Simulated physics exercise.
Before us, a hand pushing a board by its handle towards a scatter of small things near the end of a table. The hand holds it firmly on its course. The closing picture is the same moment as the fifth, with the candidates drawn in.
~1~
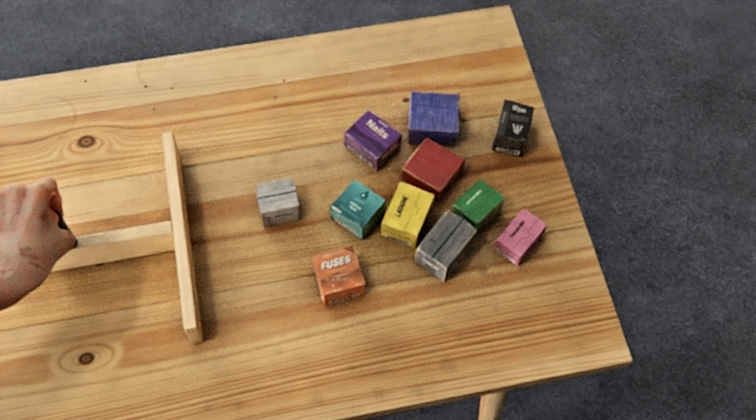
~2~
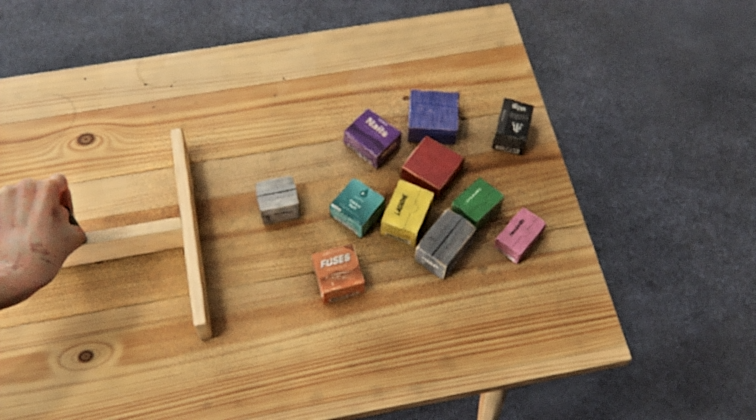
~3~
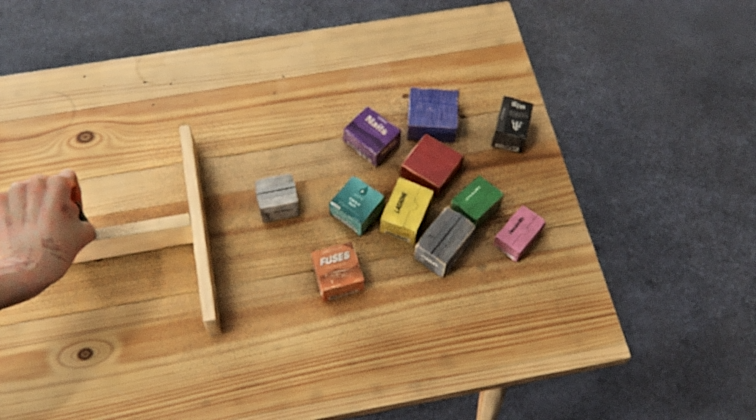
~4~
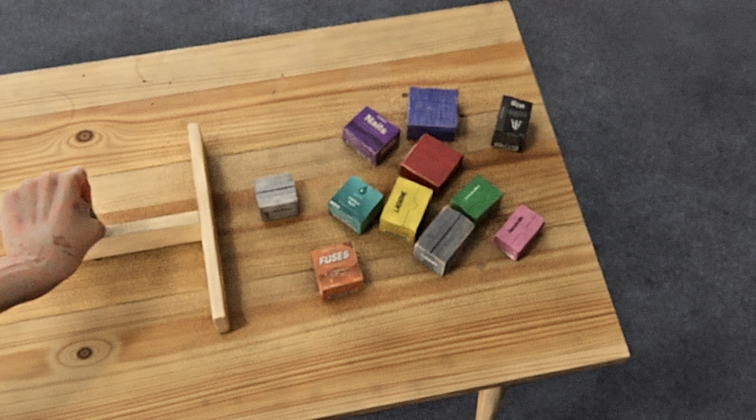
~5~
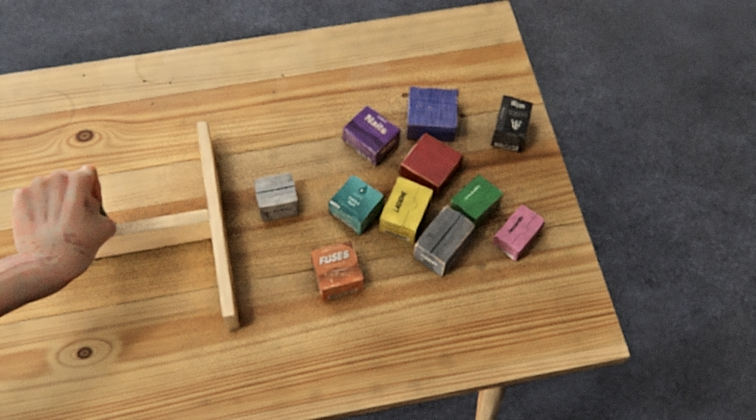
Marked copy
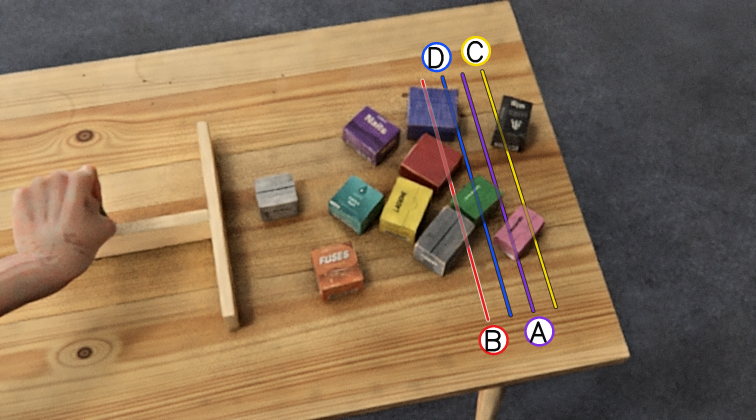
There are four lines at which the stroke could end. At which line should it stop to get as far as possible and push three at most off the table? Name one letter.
A.
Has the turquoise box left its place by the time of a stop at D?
Yes.
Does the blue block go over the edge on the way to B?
No.
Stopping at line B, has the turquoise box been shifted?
By then, yes.
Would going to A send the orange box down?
By then, no.
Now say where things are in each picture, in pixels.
Board (178, 225); white box (278, 202); purple box (373, 140), in the first picture.
Board (187, 221); grey box (446, 244), in the second picture.
Board (197, 217); pink packet (519, 234), in the third picture.
Board (205, 215); blue block (432, 114), in the fourth picture.
Board (215, 213); green box (476, 203); red block (431, 165); orange box (337, 270), in the fifth picture.
On the copy, A at (496, 185); B at (453, 192); C at (517, 181); D at (474, 189).
On A. First, board (318, 196); orange box (359, 267); yellow packet (421, 214).
Then, board (420, 179); pink packet (557, 231); black box (518, 123).
Finally, board (496, 166); black box over the edge; green box over the edge; three fallen.
By contrast, B is within the limit but short; C drops seven; D is within the limit but short.
